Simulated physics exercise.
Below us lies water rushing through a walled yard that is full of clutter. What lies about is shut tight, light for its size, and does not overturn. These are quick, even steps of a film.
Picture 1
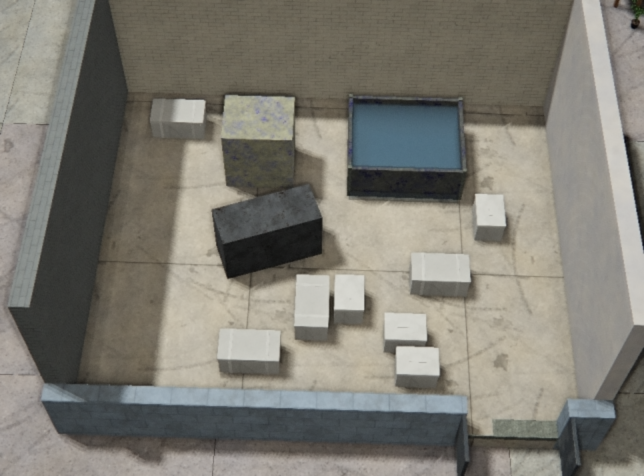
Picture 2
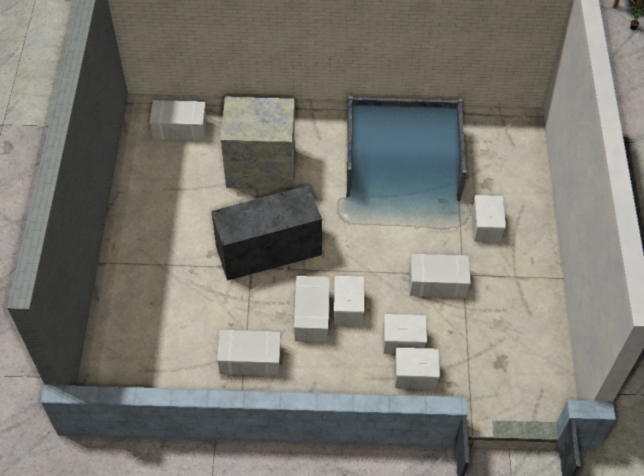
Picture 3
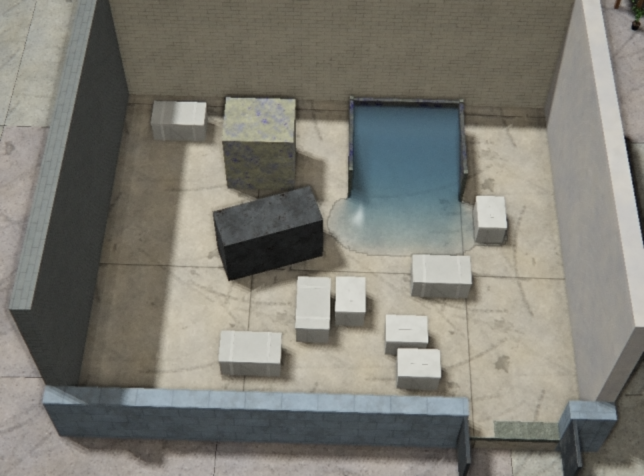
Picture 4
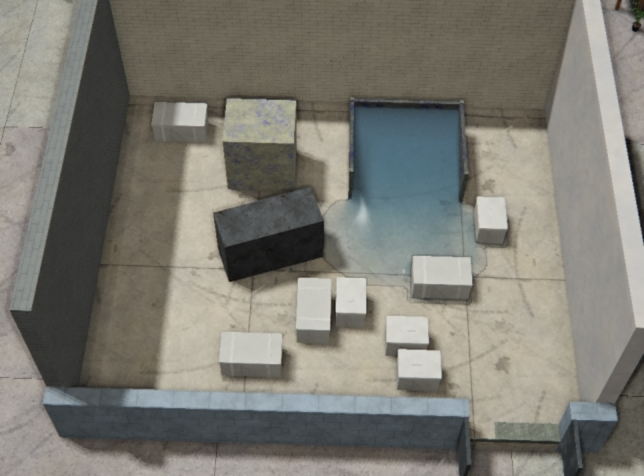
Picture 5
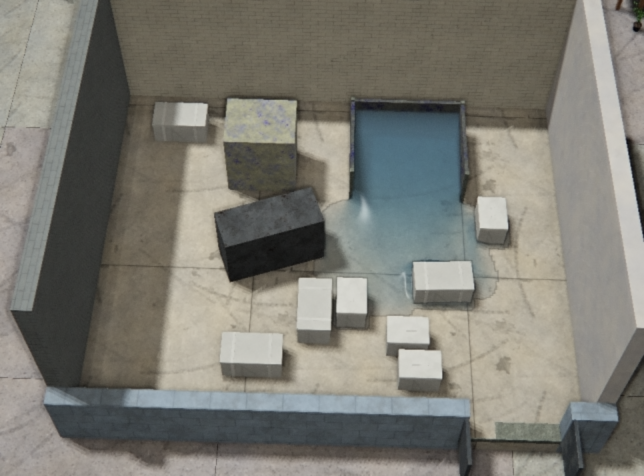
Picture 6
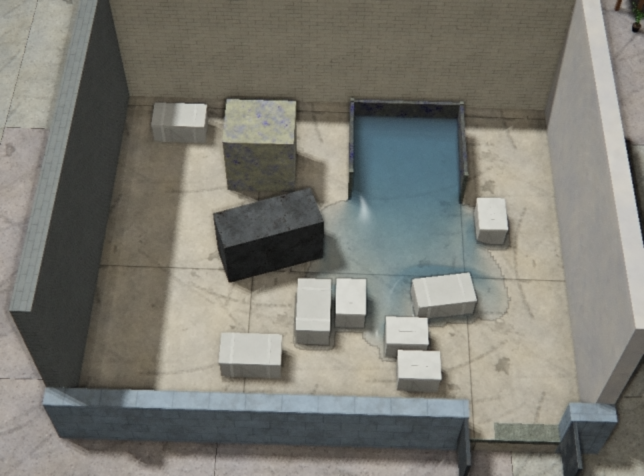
In a walled yard scattered with pale blocks, water poured out of the open front of a raised tank, spread across the floor among the blocks, and nudged one of them slightly forward.
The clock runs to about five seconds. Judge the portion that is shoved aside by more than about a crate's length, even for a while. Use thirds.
Share: Between one and two thirds.
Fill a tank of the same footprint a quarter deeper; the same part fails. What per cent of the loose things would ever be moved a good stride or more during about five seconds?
About 80 per cent.
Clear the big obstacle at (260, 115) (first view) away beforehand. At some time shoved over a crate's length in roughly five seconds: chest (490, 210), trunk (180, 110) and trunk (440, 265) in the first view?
In turn: Not that far, no, moved that far.
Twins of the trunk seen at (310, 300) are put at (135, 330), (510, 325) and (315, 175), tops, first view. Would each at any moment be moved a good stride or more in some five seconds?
As listed: Under that, moved that far, under that.
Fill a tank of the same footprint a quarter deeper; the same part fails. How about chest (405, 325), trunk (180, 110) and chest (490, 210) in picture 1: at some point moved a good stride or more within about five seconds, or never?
One after the other: Yes, under that, short of that.
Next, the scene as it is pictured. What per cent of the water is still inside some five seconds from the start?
Roughly 78 per cent.
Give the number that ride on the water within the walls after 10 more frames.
The number is 2.
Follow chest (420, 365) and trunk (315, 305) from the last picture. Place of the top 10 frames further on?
Roughly at (428, 391) and (284, 323).
A moment on, 1 of 8 are well off their spots; 0 afloat.
Next, 2 of 8 are well off their spots; 2 afloat.
Later, 4 of 8 are well off their spots; 2 afloat.
In the end, 5 of 8 are well off their spots, and 5 have been at some point; 0 afloat.
